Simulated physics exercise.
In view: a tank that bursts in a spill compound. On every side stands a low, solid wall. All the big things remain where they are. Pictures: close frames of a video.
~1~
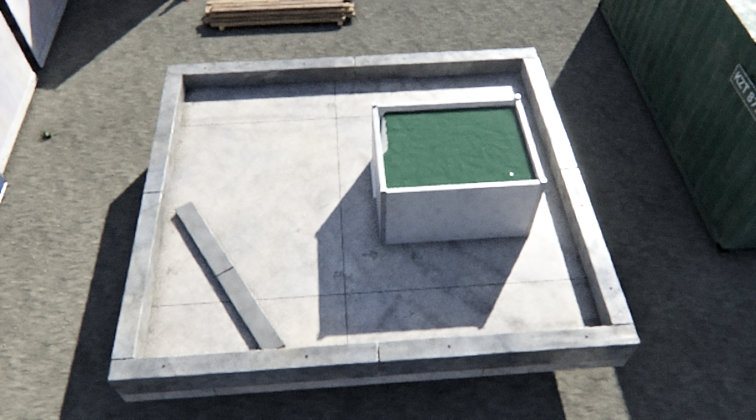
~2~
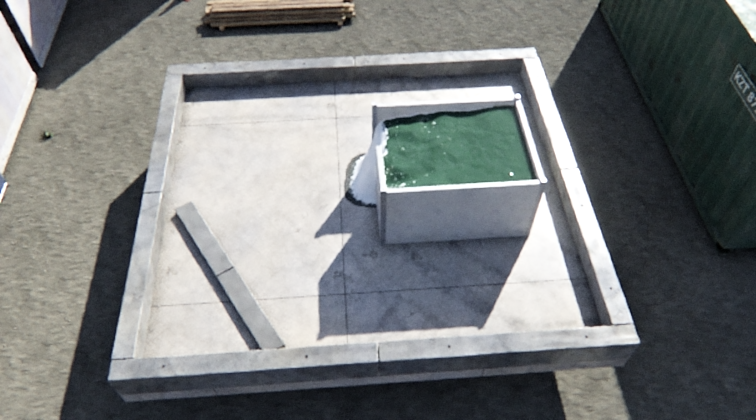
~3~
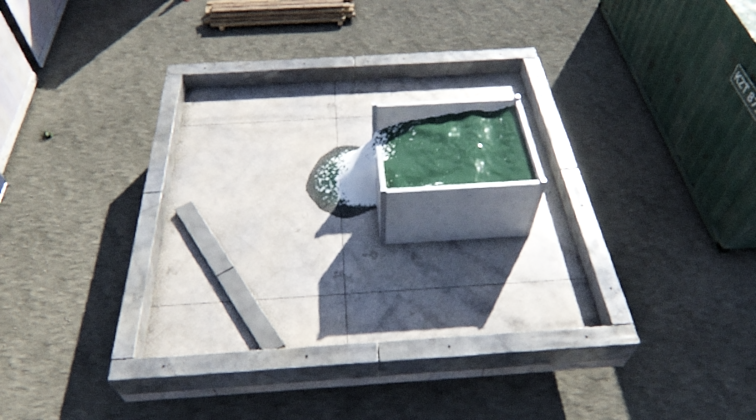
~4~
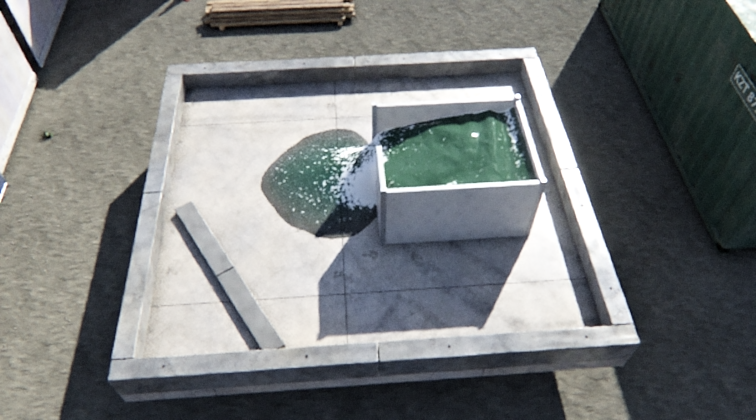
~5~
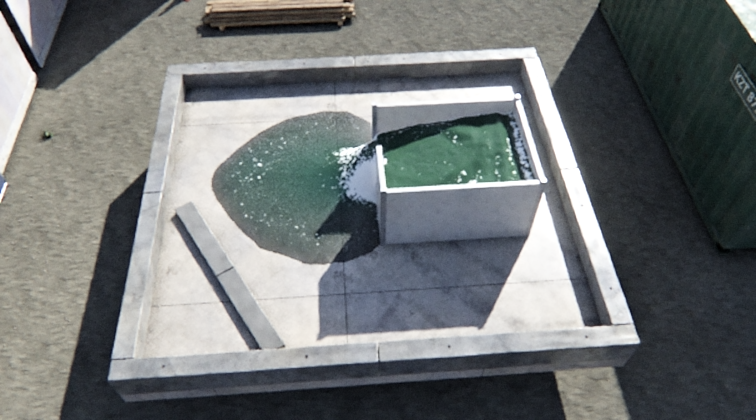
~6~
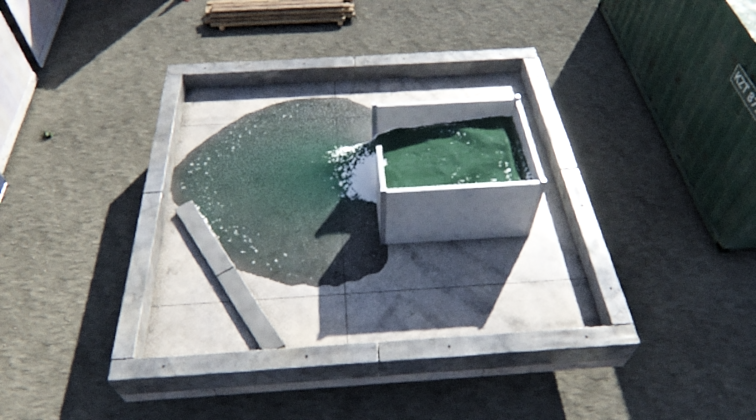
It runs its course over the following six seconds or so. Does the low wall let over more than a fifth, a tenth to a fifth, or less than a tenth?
It lets over less than a tenth.
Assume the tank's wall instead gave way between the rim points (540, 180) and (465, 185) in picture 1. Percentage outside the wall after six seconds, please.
Estimate: Some 18 in a hundred.
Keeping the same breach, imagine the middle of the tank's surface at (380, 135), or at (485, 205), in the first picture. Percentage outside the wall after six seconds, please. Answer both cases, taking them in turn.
In turn: Around 10 and 4 per cent.
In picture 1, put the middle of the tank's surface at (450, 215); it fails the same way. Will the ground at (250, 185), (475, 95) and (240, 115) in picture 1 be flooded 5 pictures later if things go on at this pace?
Taking them in order: The first is submerged, the second spared and the third submerged.
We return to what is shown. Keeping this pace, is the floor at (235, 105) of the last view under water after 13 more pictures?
Short answer: Swamped.
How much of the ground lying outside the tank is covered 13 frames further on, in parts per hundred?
I'd estimate some 55 per cent.
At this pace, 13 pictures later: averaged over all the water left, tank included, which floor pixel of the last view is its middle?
That comes out near (323, 186).
A moment on, water covers 40 % of the floor; the low wall has let 0 % over.
Next, water covers 40 % of the floor; the low wall has let 0 % over.
Then, water covers 45 % of the floor; the low wall has let 3 % over.
Later, water covers 60 % of the floor; the low wall has let 4 % over.
In the end, water covers 85 % of the floor; the low wall has let 4 % over.
